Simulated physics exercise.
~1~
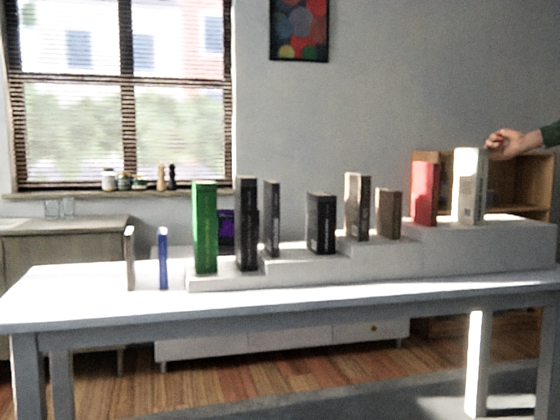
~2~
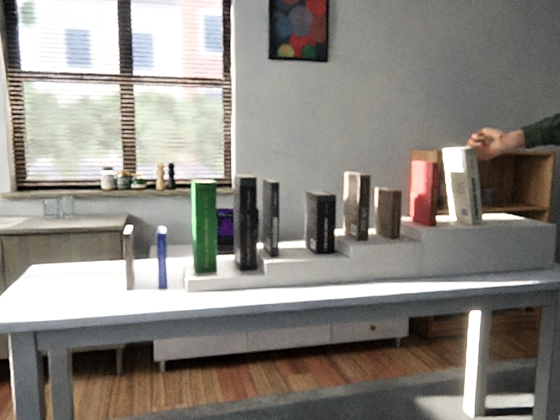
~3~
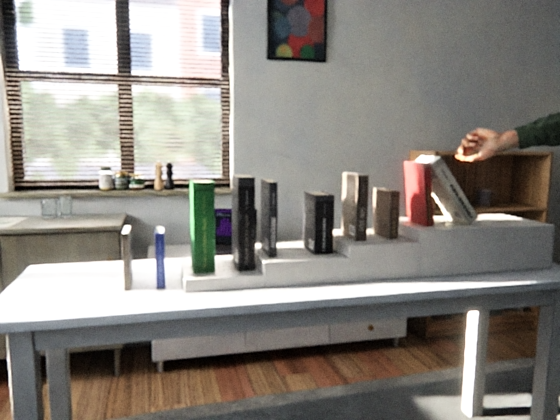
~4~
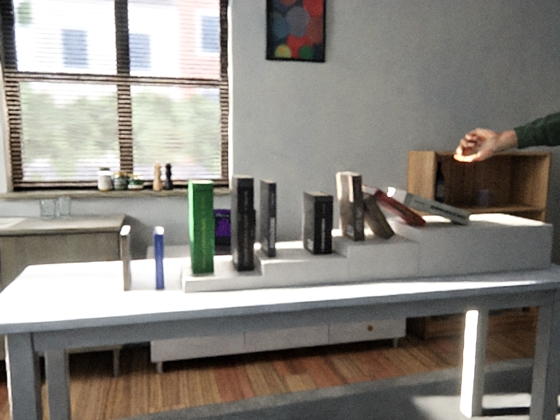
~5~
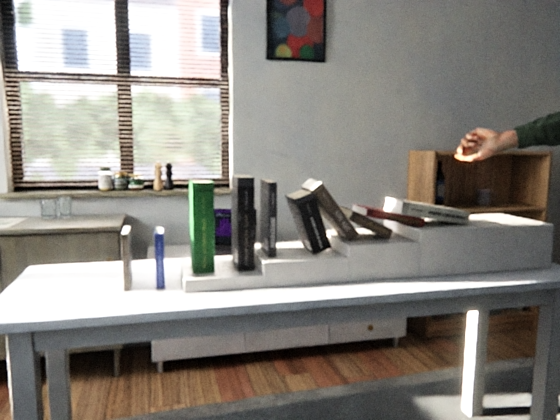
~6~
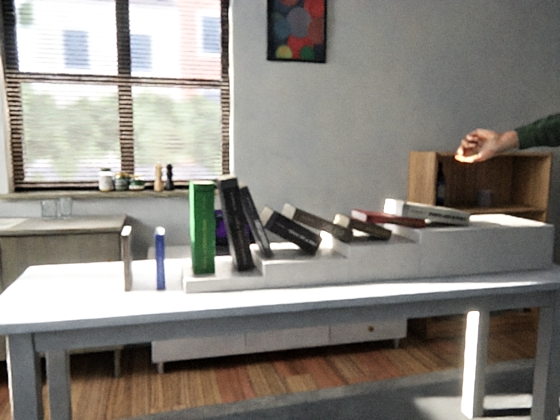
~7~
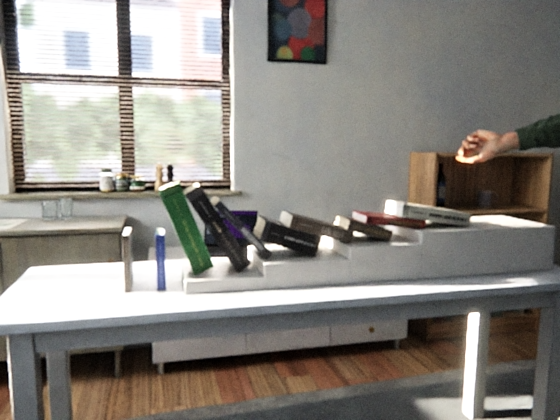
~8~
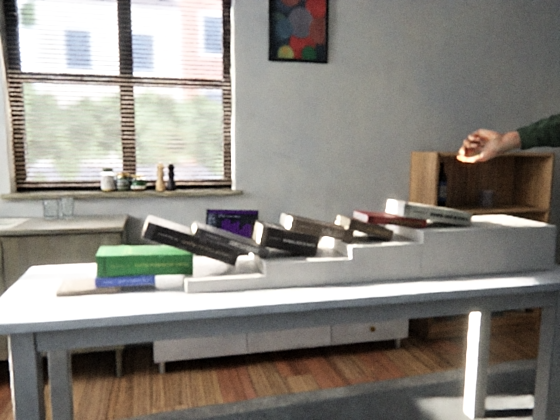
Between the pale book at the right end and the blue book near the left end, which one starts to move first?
The pale book at the right end moves first, tipping left at the hand's push, while the blue book stays upright until the fall reaches the left end of the row.
